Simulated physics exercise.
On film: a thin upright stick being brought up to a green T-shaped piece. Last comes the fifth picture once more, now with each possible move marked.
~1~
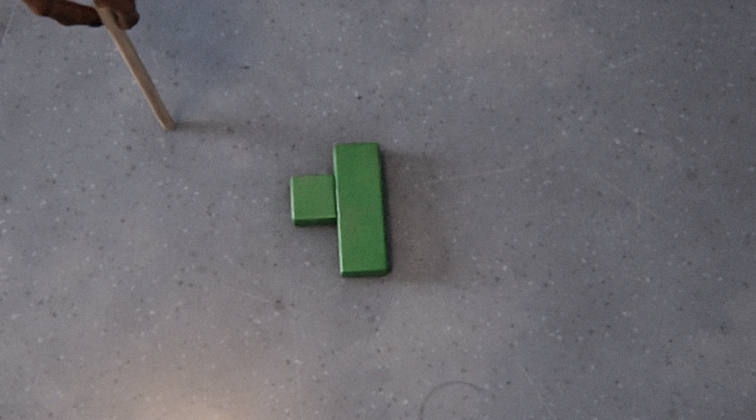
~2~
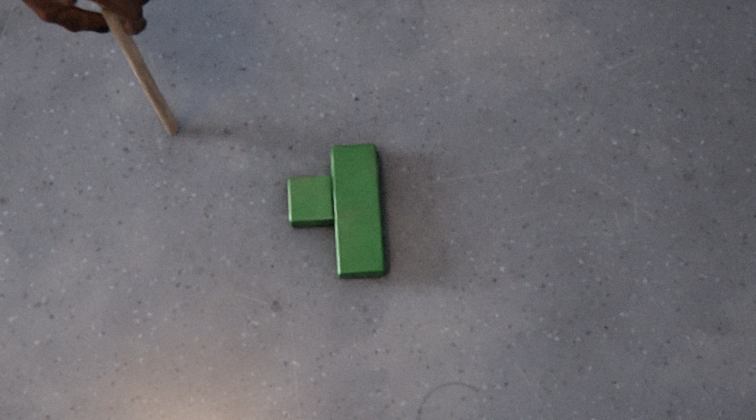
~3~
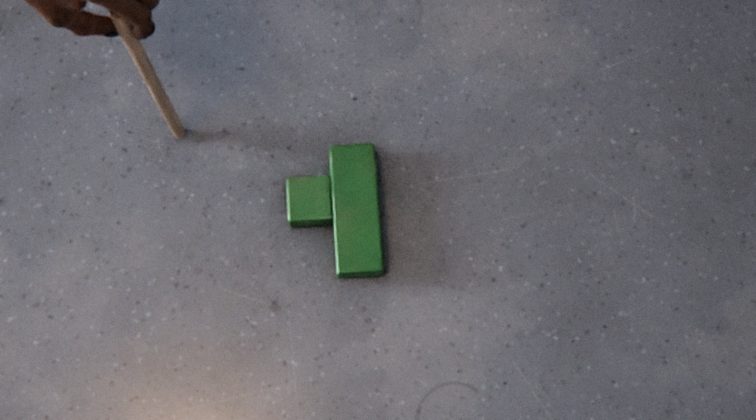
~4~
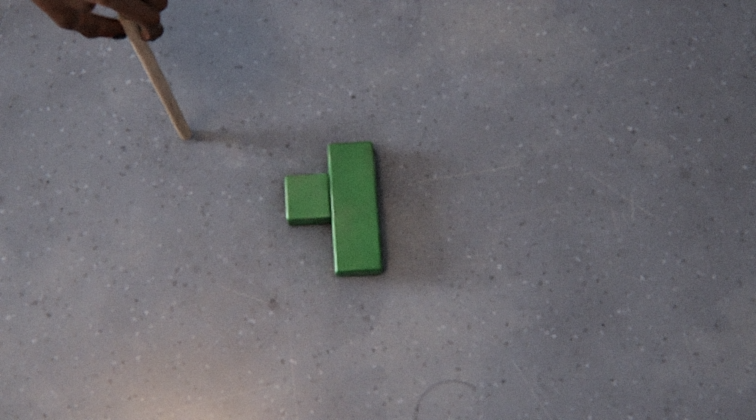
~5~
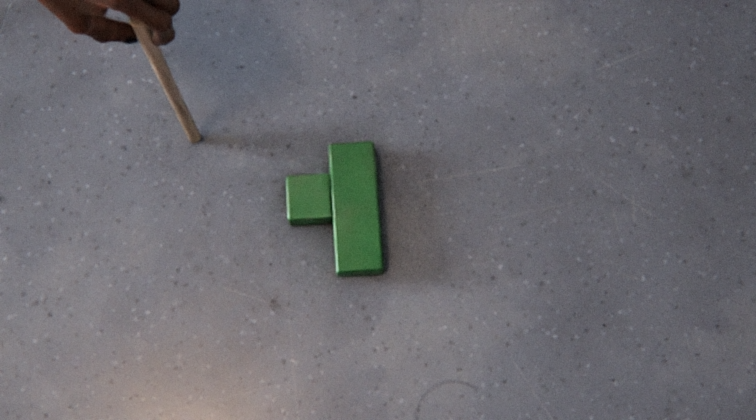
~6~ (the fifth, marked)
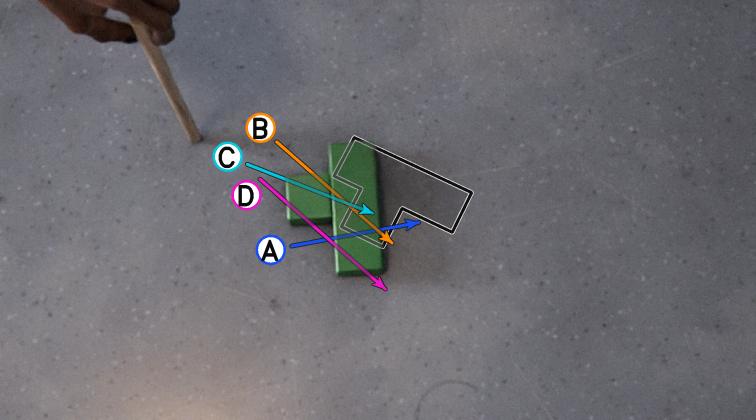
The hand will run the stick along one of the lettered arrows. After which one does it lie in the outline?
Only A fits it in.
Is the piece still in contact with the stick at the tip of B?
Yes.
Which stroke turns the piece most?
That is A.
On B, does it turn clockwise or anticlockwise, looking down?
On that stroke, clockwise.
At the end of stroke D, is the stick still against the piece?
At the end, no.
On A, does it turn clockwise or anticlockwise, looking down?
On that stroke, anticlockwise.
On the marked copy, A from (291, 246) to (419, 223); B from (276, 142) to (392, 243); C from (247, 164) to (373, 213); D from (260, 179) to (385, 289).
Taking A. A third of the way, foot of the stick (339, 238), piece (363, 202).
Two thirds of the way, foot of the stick (385, 230), piece (390, 186).
When it is over, foot of the stick (419, 223), piece (402, 176); it fills the outline.
As for the rest, B leaves the piece out of the outline, at (415, 285); C leaves the piece out of the outline, at (444, 252); D leaves the piece out of the outline, at (407, 203).
